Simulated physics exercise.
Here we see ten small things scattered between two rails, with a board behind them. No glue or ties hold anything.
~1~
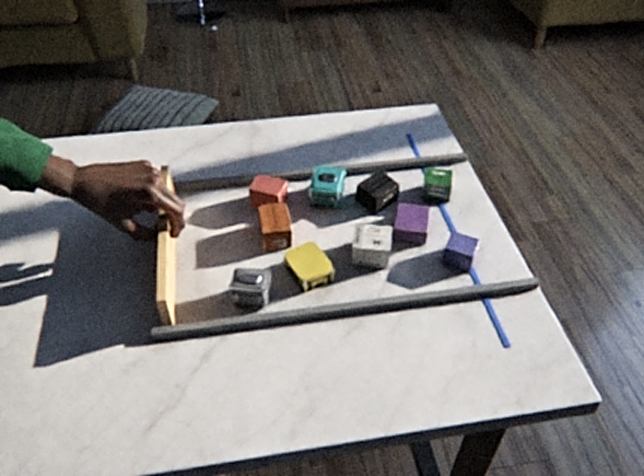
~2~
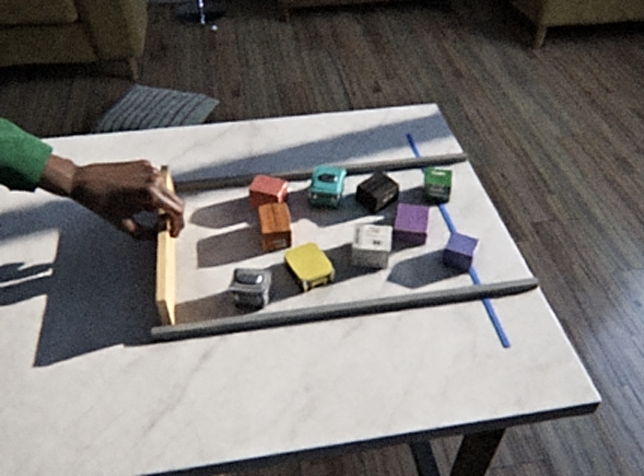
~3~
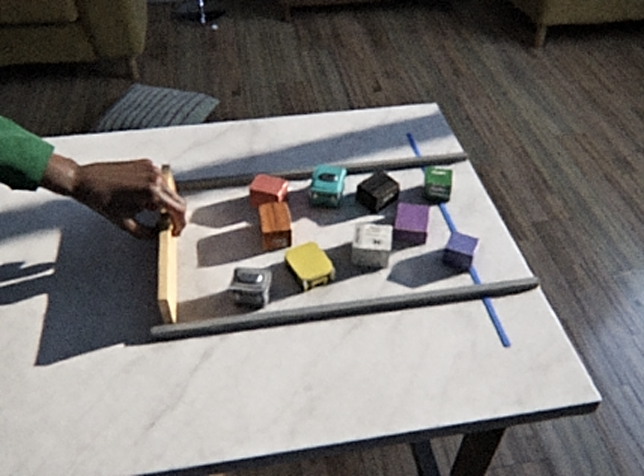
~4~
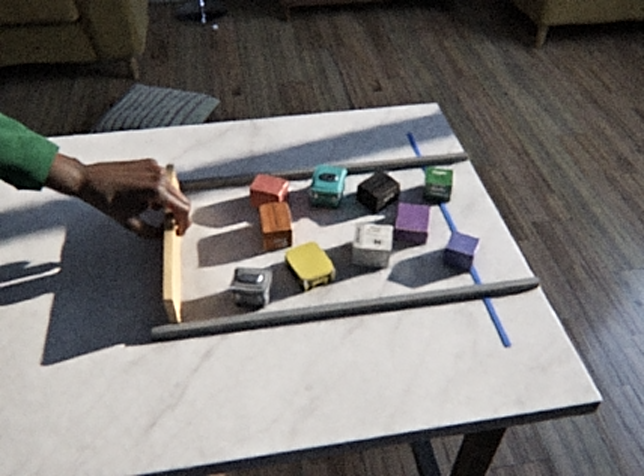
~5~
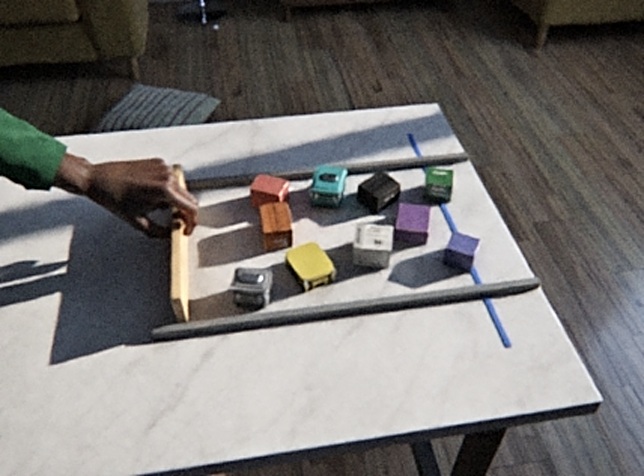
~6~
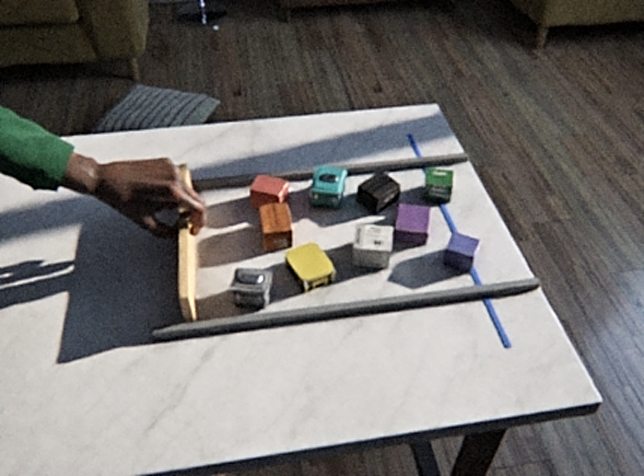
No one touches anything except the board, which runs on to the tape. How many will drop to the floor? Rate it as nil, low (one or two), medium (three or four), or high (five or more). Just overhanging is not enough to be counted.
Medium, three or four.
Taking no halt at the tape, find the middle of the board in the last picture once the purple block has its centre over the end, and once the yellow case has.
Roughly (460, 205); for the second one, roughly (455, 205).
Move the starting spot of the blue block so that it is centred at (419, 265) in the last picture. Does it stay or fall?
From that start the object is safe.
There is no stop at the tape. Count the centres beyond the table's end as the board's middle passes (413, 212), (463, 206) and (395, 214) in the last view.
Counts: 2, 7, 2.
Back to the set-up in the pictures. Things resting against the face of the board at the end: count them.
The count comes out at 3.
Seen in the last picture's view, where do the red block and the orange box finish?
Roughly (446, 170), and the other roughly (462, 206).
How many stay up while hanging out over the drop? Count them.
The count is 3.
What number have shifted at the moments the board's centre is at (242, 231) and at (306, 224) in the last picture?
Counts: 1, 7.
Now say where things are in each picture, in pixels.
In the first frame, green box (437, 185); blue block (461, 251); purple block (412, 224); board (167, 240); tape (449, 221).
In the second frame, blue block (461, 252); grey case (251, 288).
In the third frame, purple block (412, 223); orange box (276, 226).
In the fourth frame, green box (438, 185); red block (269, 193).
In the fifth frame, blue block (462, 251); white box (372, 245).
In the sixth frame, green box (438, 185); blue block (462, 252); purple block (413, 224); board (187, 237); tape (450, 222).
Soon after, none off yet; green box at rest near (438, 185); blue block at rest near (462, 252); purple block at rest near (413, 224).
After that, none off yet; green box moving near (445, 185); blue block displaced about its own width near (478, 248); purple block at rest near (414, 223).
And then, two off so far; green box on its side near (507, 231); blue block on its way down near (529, 284); purple block displaced about its own width near (457, 216).
In the end, the number that fall off is three or four; gone, white box, black box, blue block and green box.
